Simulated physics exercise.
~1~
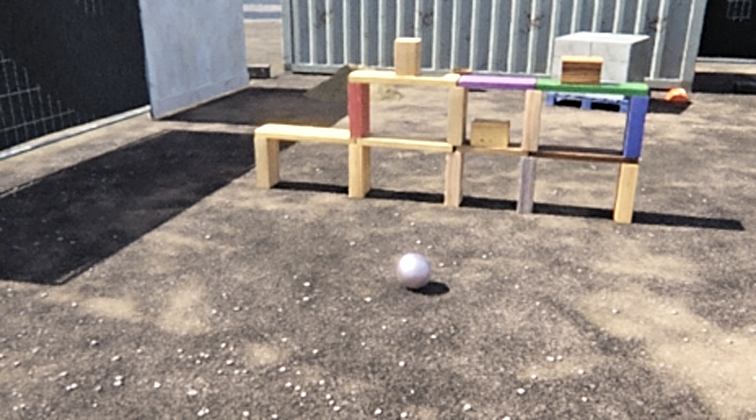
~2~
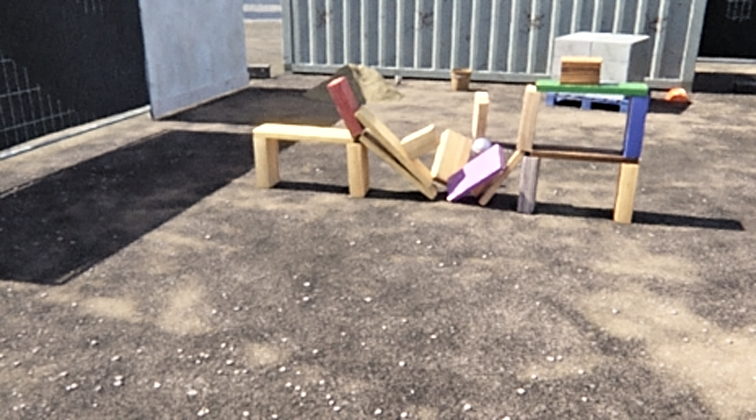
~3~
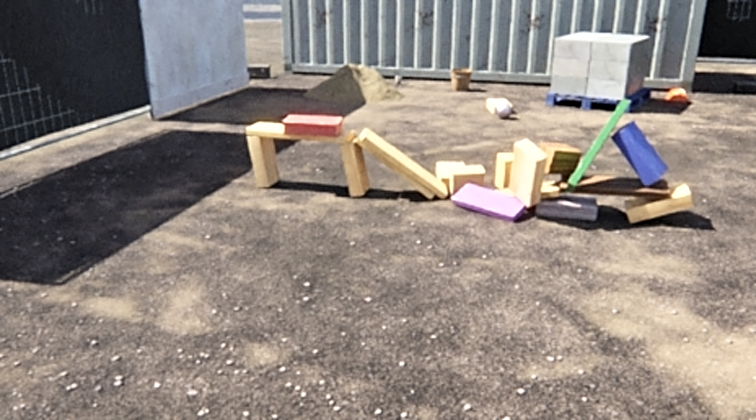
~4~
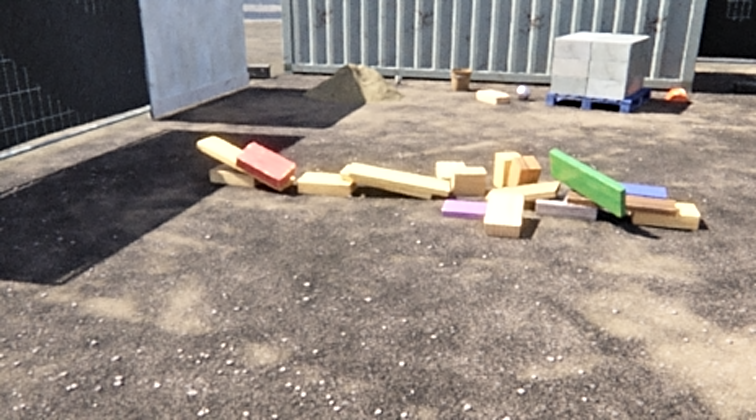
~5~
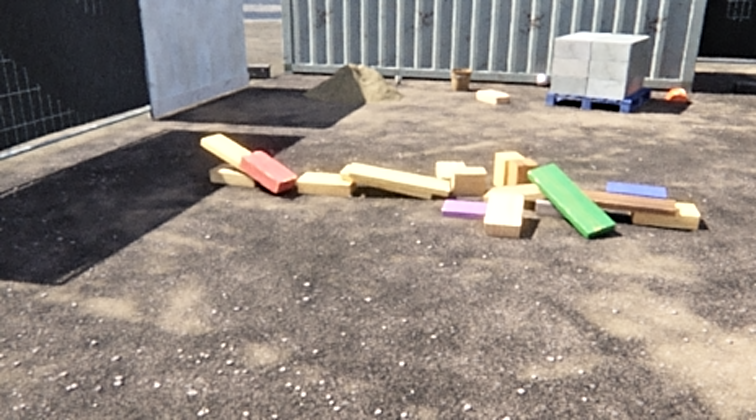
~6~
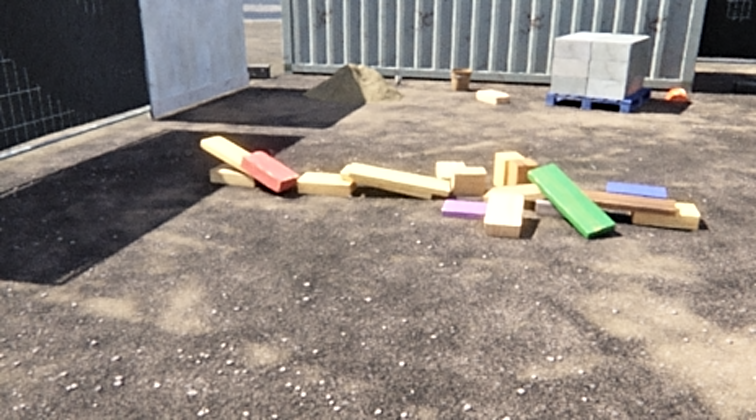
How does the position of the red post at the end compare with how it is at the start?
At the start the red post stands upright on the upper level of the structure. By the end it is lying on its side among the fallen pieces at the left.
On a sunlit gravel yard in front of a grey shipping container, a pale ball rolls toward a two-level structure of wooden posts and planks, some of them coloured. The middle gives way first, with the purple plank dropping and the red post leaning, while the green and blue pieces on the right still stand. Then the right side collapses too, and the ball carries on behind the structure toward the container. The low left section falls last, and the green plank tips over onto the heap. Everything lies scattered on the ground, and the ball is out of sight.
